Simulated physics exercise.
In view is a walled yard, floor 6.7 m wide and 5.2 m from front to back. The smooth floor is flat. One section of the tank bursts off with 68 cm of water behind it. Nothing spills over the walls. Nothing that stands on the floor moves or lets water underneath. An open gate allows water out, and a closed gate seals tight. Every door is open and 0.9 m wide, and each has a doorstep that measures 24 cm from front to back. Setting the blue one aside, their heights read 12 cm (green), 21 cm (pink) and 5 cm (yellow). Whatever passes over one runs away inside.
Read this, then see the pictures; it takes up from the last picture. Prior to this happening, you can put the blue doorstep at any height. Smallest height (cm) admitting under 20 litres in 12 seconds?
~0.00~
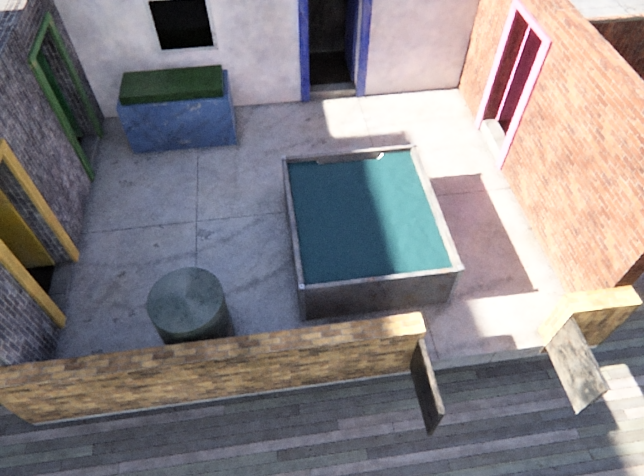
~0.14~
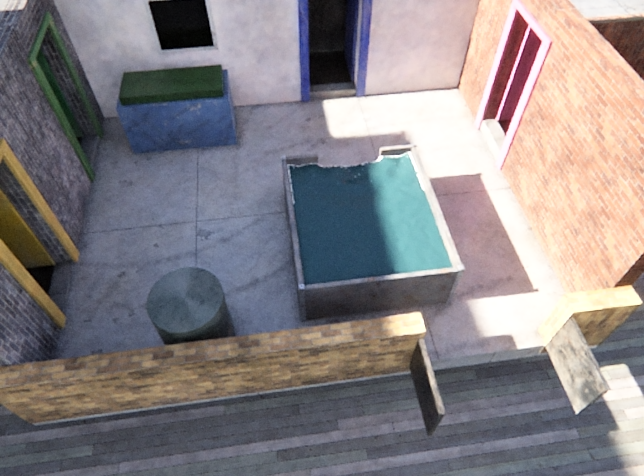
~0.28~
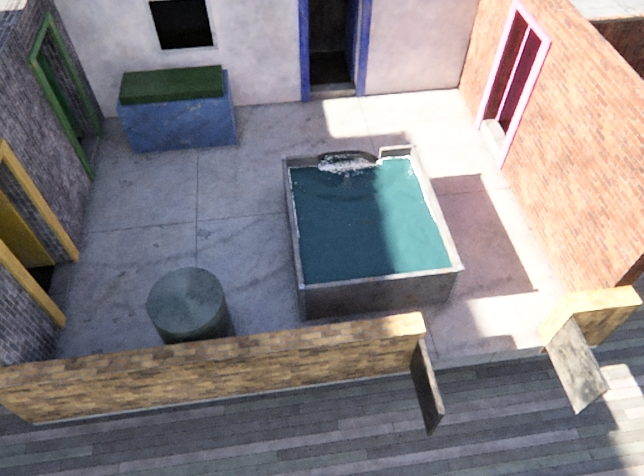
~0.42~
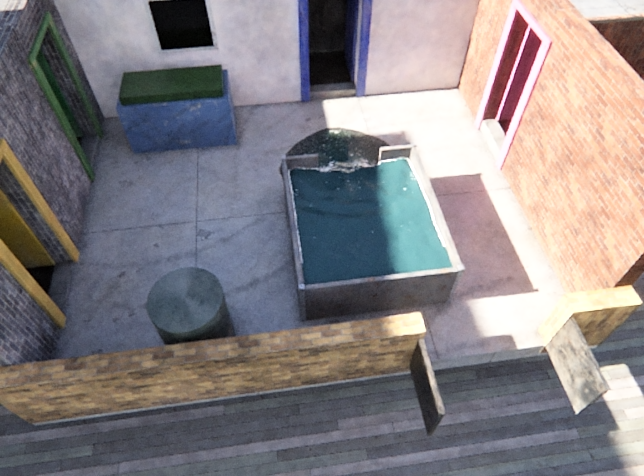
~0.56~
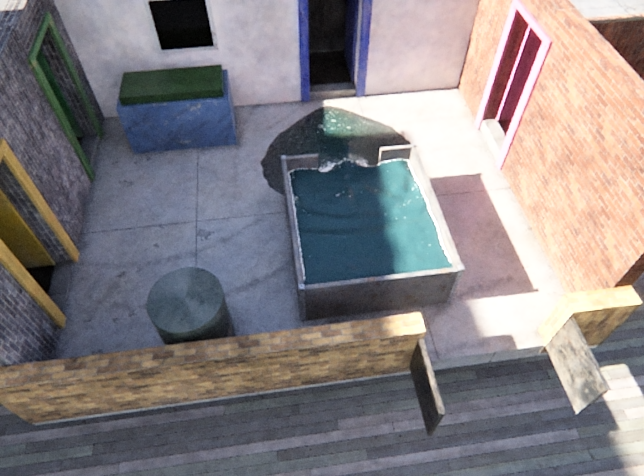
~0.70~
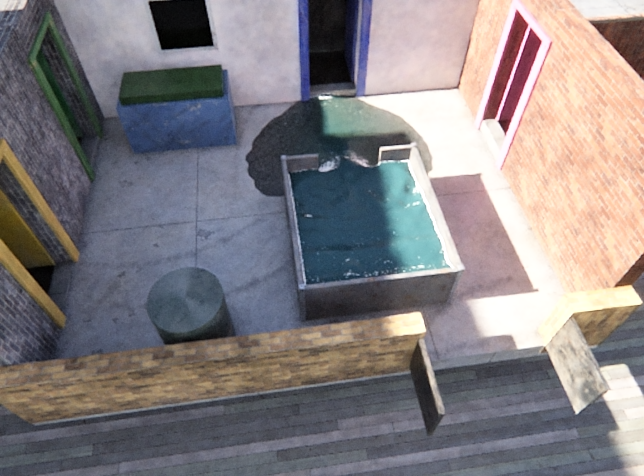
Roughly 28 cm.
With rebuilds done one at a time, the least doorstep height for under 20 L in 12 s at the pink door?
Roughly 6.5 cm at the pink door.
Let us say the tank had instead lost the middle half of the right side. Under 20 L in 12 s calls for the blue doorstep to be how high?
The answer is some 6.0 cm.
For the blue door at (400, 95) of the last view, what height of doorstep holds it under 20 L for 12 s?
It needs about 17 cm.
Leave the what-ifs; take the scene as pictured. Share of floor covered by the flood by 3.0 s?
Wet: Close to 40 %.
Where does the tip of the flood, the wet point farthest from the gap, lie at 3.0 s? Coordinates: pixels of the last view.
The farthest wet point sits near (104, 122).
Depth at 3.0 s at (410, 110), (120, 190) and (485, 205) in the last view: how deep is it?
About 9, 0 and 0 cm.
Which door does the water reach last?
That would be the yellow door.
After 1.4 s water covers 25 % of the floor, deepest (41 cm) near (350, 184); 29 cm at the blue door, 55 litres in over its 15 cm doorstep.
After 3.0 s water covers 40 % of the floor, deepest (28 cm) near (450, 92); 25 cm at the blue door, 186 litres in over its 15 cm doorstep.
After 12.0 s water covers 95 % of the floor, deepest (10 cm) near (579, 322); 9 cm at the blue door, 237 litres in over its 15 cm doorstep.
At the blue door as built, the water arrived by 0.7 s and peaked near 33 cm at 2.0 s.
Run again over the same 12 s with other heights there, 71 litres in over 22.5 cm, 7 litres over 30.5 cm. The limit of 20 litres is kept from about 28 cm up.
